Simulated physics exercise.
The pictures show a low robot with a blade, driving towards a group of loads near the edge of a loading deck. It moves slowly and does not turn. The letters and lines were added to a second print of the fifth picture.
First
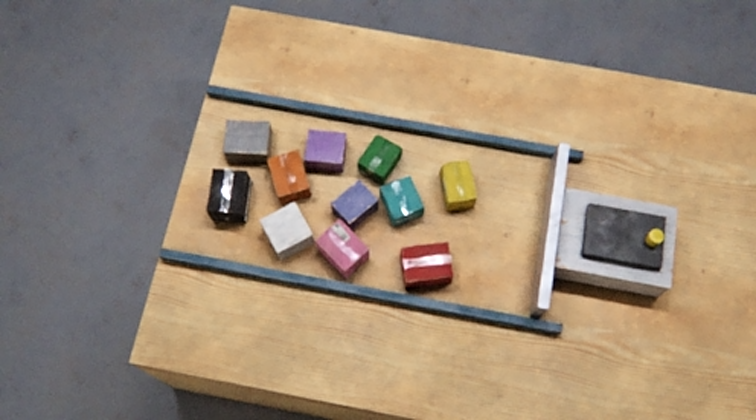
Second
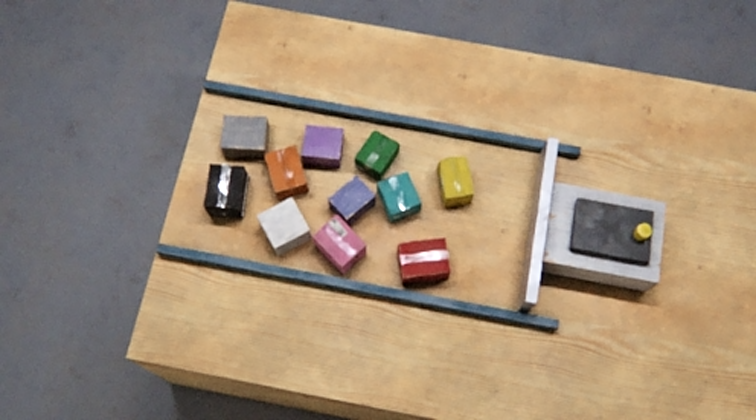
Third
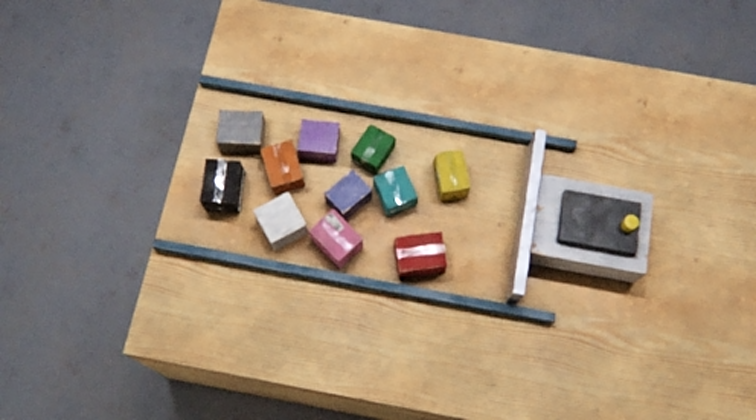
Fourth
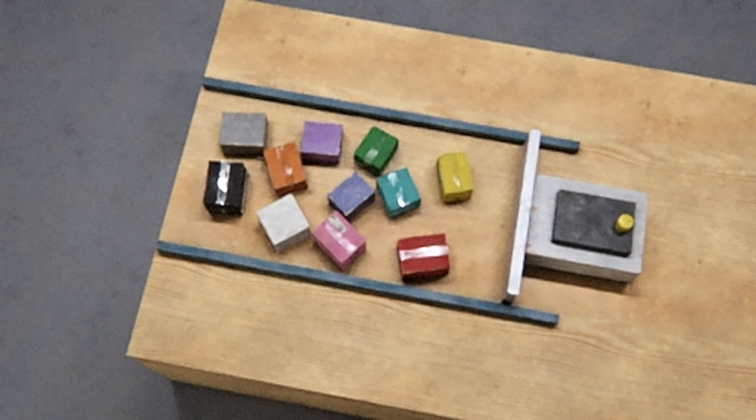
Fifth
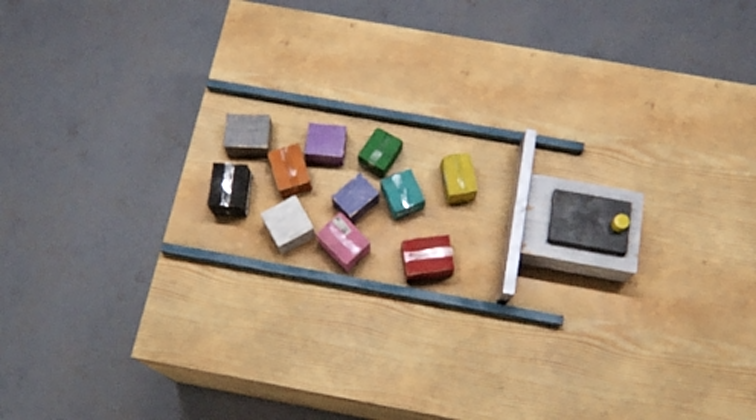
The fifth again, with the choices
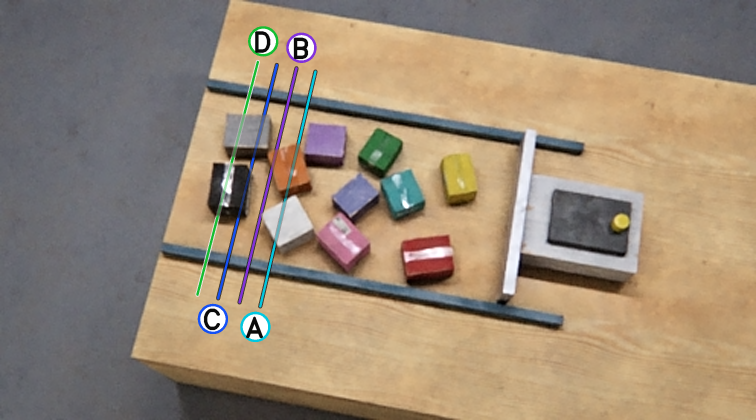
A low grey machine with a wide blade creeping left between two dark rails towards scattered colourful boxes, which stay still.
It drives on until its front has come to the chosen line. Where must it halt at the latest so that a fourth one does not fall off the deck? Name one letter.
B is the last line within the limit.
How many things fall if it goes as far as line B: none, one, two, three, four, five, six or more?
By then, three.
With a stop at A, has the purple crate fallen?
No.
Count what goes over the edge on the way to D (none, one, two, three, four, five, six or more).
Six or more.
On the copy, A at (289, 183); B at (269, 180); C at (249, 176); D at (229, 173).
On B. First, robot (492, 204); pink parcel (338, 244); red parcel (389, 249).
Then, robot (400, 188); black box (205, 171); grey crate (228, 126).
Finally, robot (330, 175); black box over the edge; white crate over the edge; three fallen.
By contrast, A is within the limit but short; C drops six; D drops seven.
